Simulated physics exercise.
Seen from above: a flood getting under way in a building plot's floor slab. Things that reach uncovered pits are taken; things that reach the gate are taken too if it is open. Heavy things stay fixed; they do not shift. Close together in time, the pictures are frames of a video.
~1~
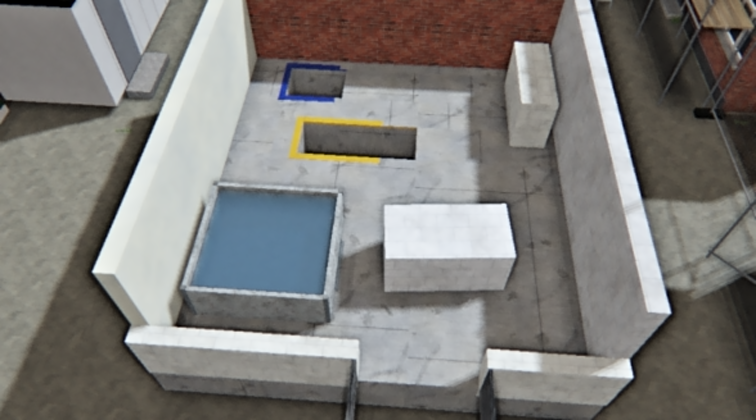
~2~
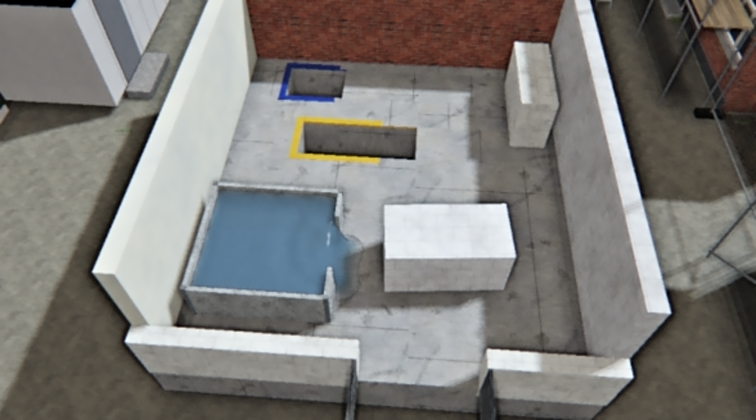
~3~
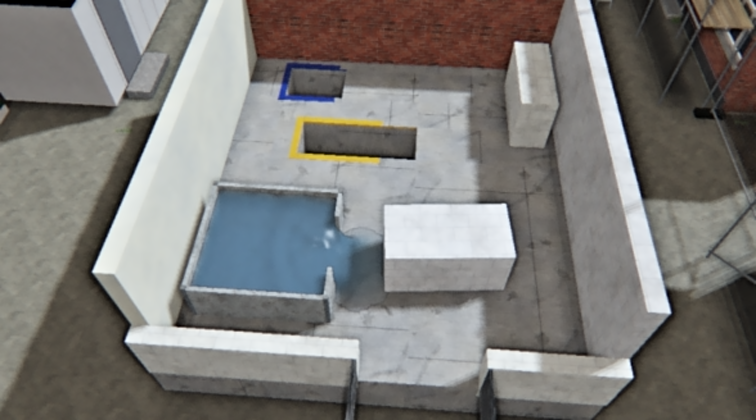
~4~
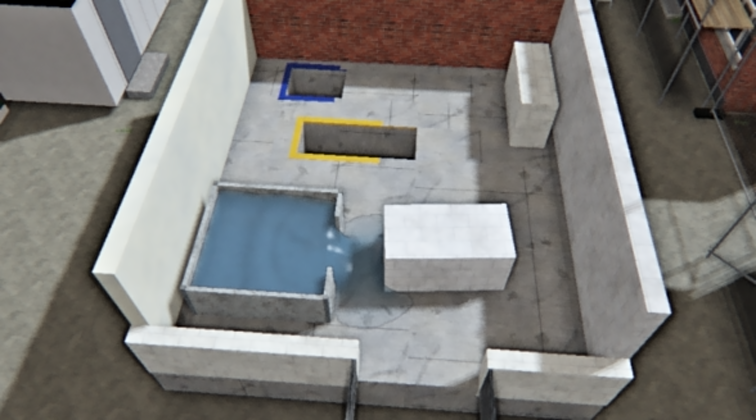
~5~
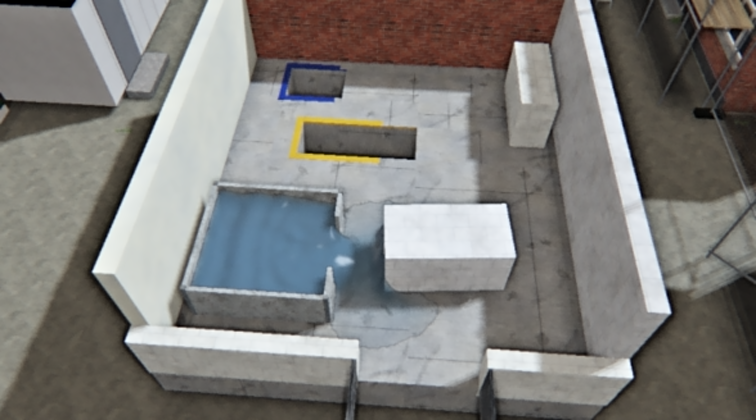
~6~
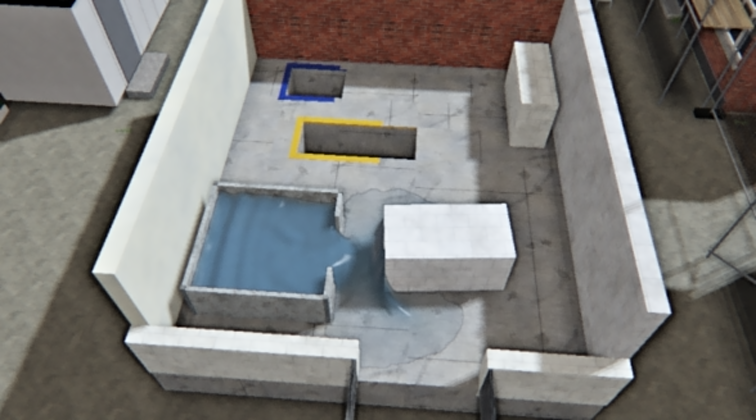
Walled concrete plot seen from above, with water pouring through a gap in a tank's right side and spreading around a white block.
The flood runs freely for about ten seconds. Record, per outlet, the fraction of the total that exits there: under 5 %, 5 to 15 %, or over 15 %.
In the end the gate accounts for a substantial part - beyond fifteen per cent. The yellow pit accounts for a substantial part - beyond fifteen per cent. The blue pit accounts for a negligible part - below five per cent.
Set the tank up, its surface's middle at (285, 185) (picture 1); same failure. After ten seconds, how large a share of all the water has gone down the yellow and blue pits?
After ten seconds: Yellow pit 6 percent, blue pit 15 percent.
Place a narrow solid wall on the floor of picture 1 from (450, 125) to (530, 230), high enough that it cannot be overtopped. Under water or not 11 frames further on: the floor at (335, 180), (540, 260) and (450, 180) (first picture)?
Swamped; spared; swamped.
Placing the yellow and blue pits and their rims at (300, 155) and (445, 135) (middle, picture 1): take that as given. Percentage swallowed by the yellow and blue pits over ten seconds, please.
Log, per cent - yellow: 14, blue: 12.
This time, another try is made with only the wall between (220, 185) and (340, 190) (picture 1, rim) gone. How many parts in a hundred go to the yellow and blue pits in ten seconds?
Estimates in per cent: Yellow 50, blue 35.
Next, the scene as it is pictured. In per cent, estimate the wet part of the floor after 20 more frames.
About 45 %.
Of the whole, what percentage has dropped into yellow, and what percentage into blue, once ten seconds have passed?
I'd say near 22 %, and near 2 %.
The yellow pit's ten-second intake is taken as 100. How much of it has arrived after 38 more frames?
About 75 %.
A moment on, water covers 30 % of the floor; the gate 3 %, the yellow pit 1 %, the blue pit 0 %.
Next, water covers 45 % of the floor; the gate 9 %, the yellow pit 6 %, the blue pit 0 %.
Then, water covers 45 % of the floor; the gate 16 %, the yellow pit 11 %, the blue pit 0 %.
Later, water covers 65 % of the floor; the gate 23 %, the yellow pit 17 %, the blue pit 0 %.
In the end, water covers 85 % of the floor; the gate 29 %, the yellow pit 22 %, the blue pit 2 %.
